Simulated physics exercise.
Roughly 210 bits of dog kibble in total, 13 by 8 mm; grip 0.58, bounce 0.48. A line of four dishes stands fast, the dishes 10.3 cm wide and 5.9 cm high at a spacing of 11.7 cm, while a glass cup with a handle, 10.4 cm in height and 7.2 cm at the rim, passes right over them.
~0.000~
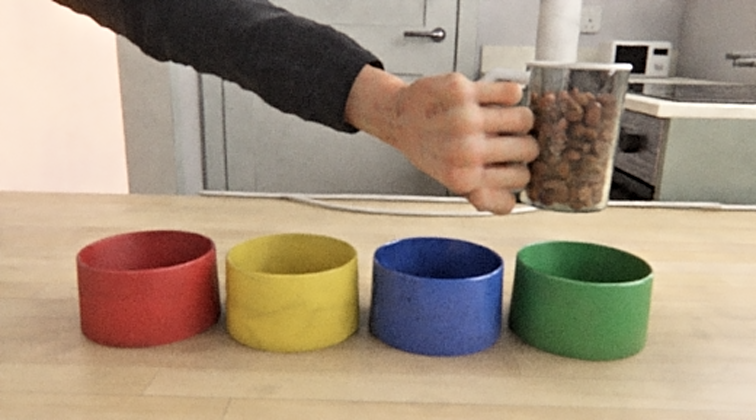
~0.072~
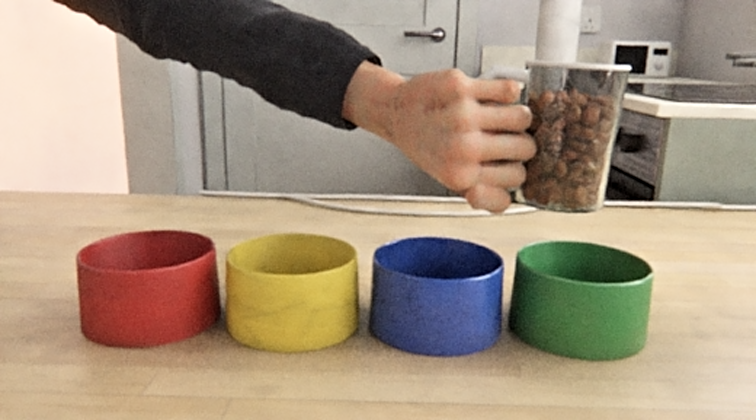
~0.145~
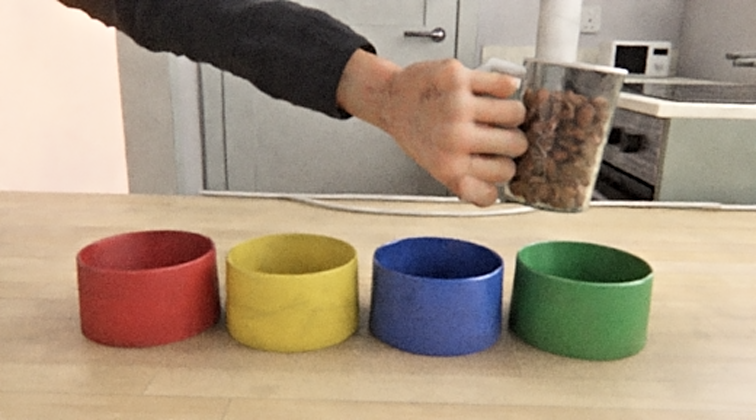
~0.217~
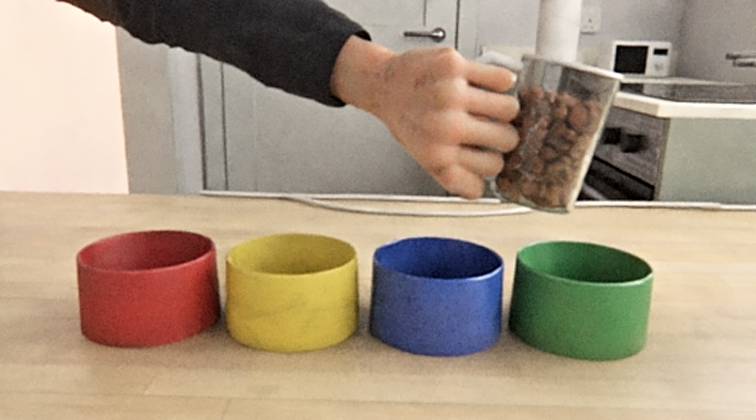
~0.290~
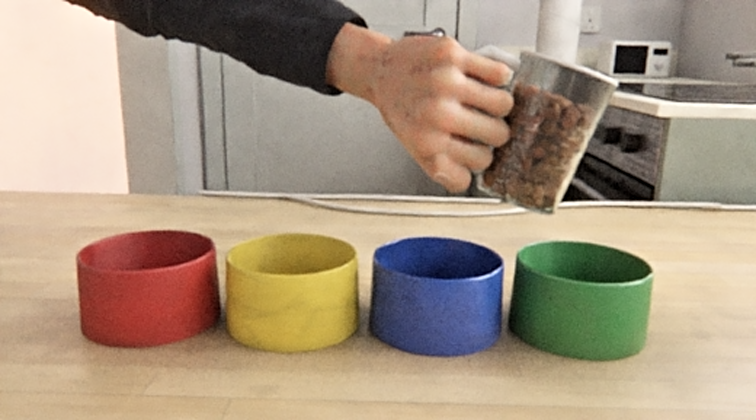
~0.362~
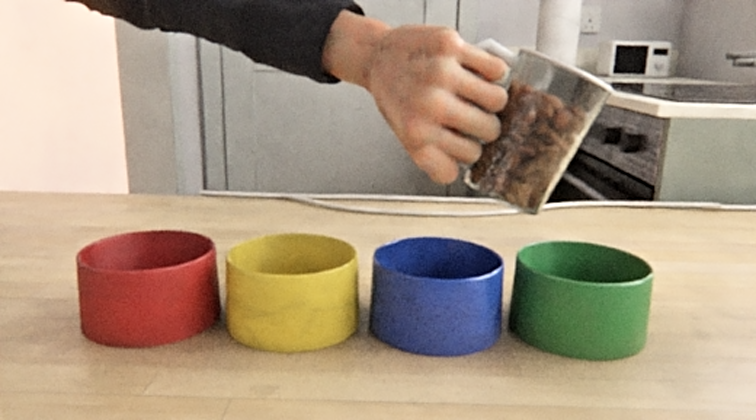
A hand holding a clear glass cup of brown dog kibble moves slightly left above a row of red, yellow, blue and green dishes on a wooden counter, gradually tilting the cup's rim to the right.
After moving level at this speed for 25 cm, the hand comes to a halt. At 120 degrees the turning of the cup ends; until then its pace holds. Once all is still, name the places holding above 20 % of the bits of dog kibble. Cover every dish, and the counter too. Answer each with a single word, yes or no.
Red no, blue yes, green no, yellow no, counter no.
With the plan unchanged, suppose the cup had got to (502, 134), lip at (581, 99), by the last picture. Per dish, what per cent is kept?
In the end red holds 0, blue holds 20, green holds 0, yellow holds 70.
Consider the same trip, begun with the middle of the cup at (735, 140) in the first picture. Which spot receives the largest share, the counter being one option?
Result - top receiver is green.
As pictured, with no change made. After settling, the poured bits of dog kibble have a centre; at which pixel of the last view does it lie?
Approximately (431, 299) in the last view.
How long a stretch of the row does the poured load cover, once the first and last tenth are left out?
It spans roughly 6 centimetres along the row.
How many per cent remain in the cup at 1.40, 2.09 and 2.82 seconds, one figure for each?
In order, near 90 %, 5 % and 0 %.
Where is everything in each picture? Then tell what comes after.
In the first picture, cup at (570, 136), tilt 0 degrees, lip at (626, 67), moved 0.0 cm; middle of the pieces at (566, 156); green dish at (583, 261); blue dish at (438, 257); yellow dish at (293, 253); red dish at (148, 250).
In the second picture, cup at (567, 136), tilt 2 degrees, lip at (625, 68), moved 0.2 cm; middle of the pieces at (563, 156).
In the third picture, cup at (559, 135), tilt 7 degrees, lip at (621, 73), moved 0.8 cm; middle of the pieces at (553, 155).
In the fourth picture, cup at (550, 135), tilt 12 degrees, lip at (617, 78), moved 1.5 cm; middle of the pieces at (542, 154).
In the fifth picture, cup at (541, 135), tilt 18 degrees, lip at (612, 85), moved 2.2 cm; middle of the pieces at (531, 153).
In the sixth picture, cup at (532, 135), tilt 23 degrees, lip at (607, 91), moved 2.9 cm; middle of the pieces at (521, 152); green dish at (583, 261); blue dish at (438, 257); yellow dish at (293, 253); red dish at (148, 250). Its pace works out near 75 degrees a second; the hand travels 10 cm a second.
Then, at 1.40 s, tilt 103 degrees; cup holds 90 %, blue 5 %.
After 2.09 s, tilt 120 degrees; cup holds 5 %, blue 95 %.
After 2.82 s, tilt 120 degrees; cup holds 0 %, blue 95 %.
At rest (3.1 s), red 0 %, blue 95 %, green 0 %, yellow 0 %, counter 0 %.
